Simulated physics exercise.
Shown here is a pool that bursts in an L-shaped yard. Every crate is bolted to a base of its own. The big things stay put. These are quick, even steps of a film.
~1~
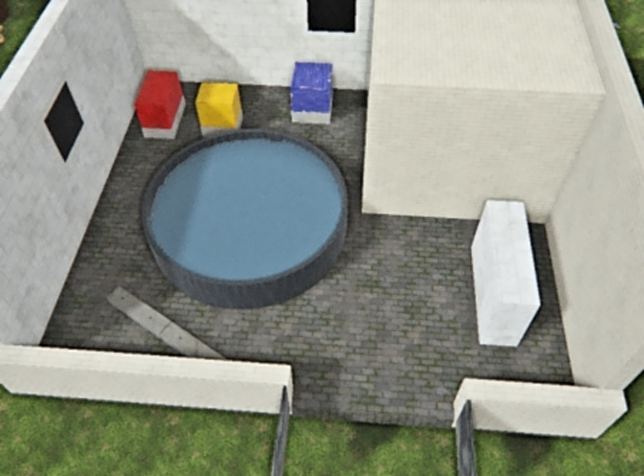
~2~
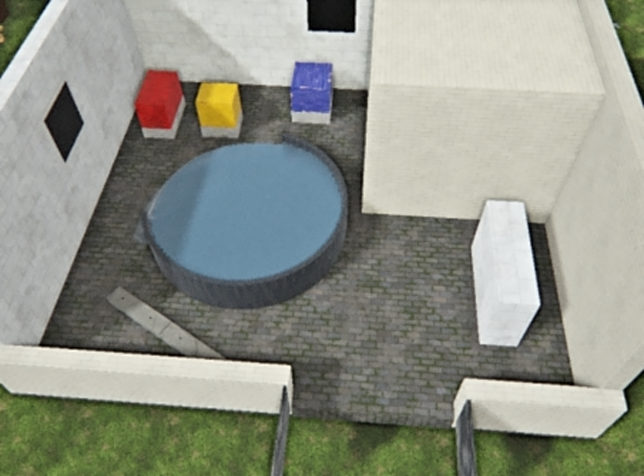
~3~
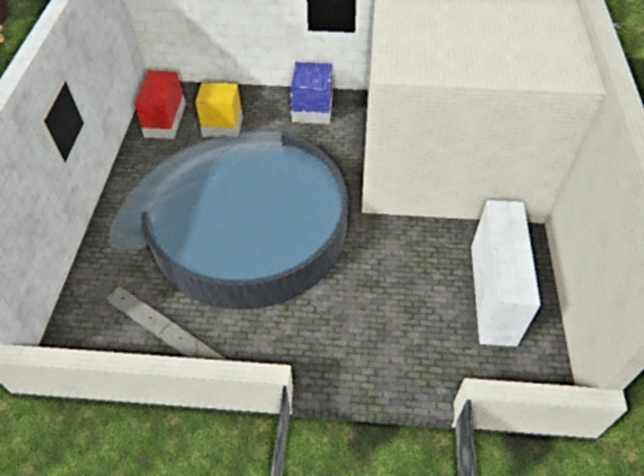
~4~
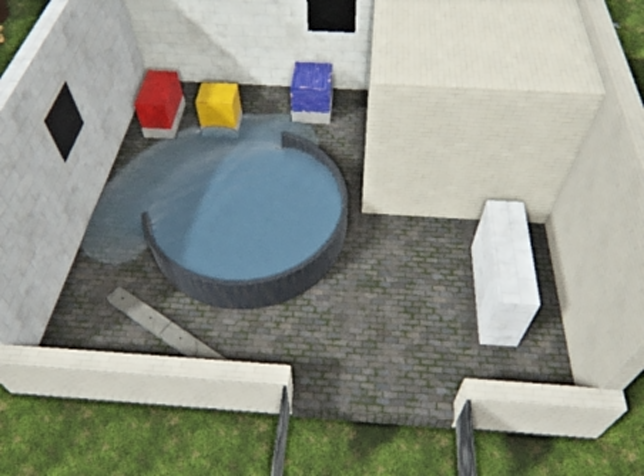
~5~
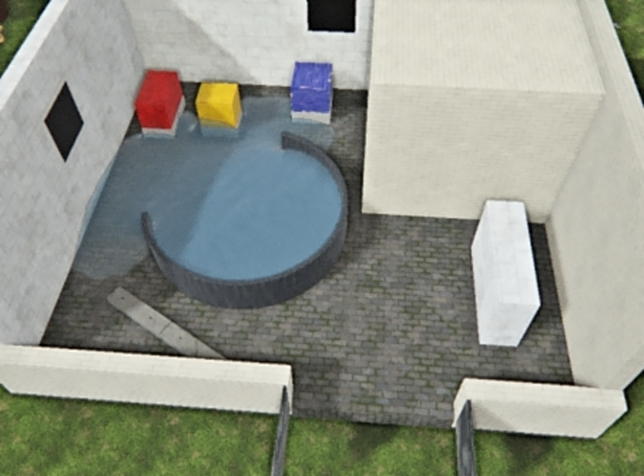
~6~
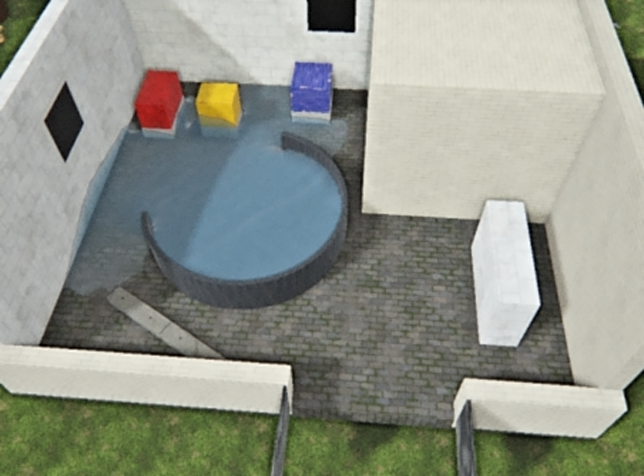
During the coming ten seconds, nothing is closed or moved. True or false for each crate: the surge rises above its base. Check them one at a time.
Yellow crate: True; blue crate: True; red crate: True.
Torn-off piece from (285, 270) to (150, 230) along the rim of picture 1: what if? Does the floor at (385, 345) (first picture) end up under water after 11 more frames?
Result for the point: Drenched.
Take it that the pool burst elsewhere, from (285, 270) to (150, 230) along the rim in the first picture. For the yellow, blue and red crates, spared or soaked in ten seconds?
Then the yellow crate is untouched, the blue crate is untouched and the red crate gets flooded.
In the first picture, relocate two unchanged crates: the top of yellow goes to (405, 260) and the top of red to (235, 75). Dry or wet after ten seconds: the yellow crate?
One by one: Yellow crate keeps dry.
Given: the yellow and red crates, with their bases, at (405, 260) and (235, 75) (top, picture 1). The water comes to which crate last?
Answer: The one in yellow.
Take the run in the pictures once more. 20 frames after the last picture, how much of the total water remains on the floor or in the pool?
I'd put it near 100 %.
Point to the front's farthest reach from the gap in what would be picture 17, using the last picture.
I'd say at around (30, 369).
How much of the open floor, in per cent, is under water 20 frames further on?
I'd say 55 per cent.
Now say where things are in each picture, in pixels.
The first picture shows still water in the pool at (246, 202).
In the second picture, water pours out on the pool's far side and has run to (140, 239).
In the third picture, the front is at (119, 244), out from the gap on the pool's far side.
In the fourth picture, the front is at (306, 125), out from the gap on the pool's far side.
In the fifth picture, water pours out on the pool's far side and has run to (328, 126).
In the sixth picture, the front is at a hidden place, out from the gap on the pool's far side.
A moment on, water covers 35 % of the floor; the yellow crate water round its plinth, the blue crate water round its plinth, the red crate water round its plinth.
Next, water covers 45 % of the floor; the yellow crate water round its plinth, the blue crate water round its plinth, the red crate water round its plinth.
Then, water covers 55 % of the floor; the yellow crate water round its plinth, the blue crate water round its plinth, the red crate water round its plinth.
Later, water covers 85 % of the floor; the yellow crate water round its plinth, the blue crate water round its plinth, the red crate water round its plinth.
In the end, water covers 100 % of the floor; the yellow crate was topped, the blue crate was topped, the red crate was topped.
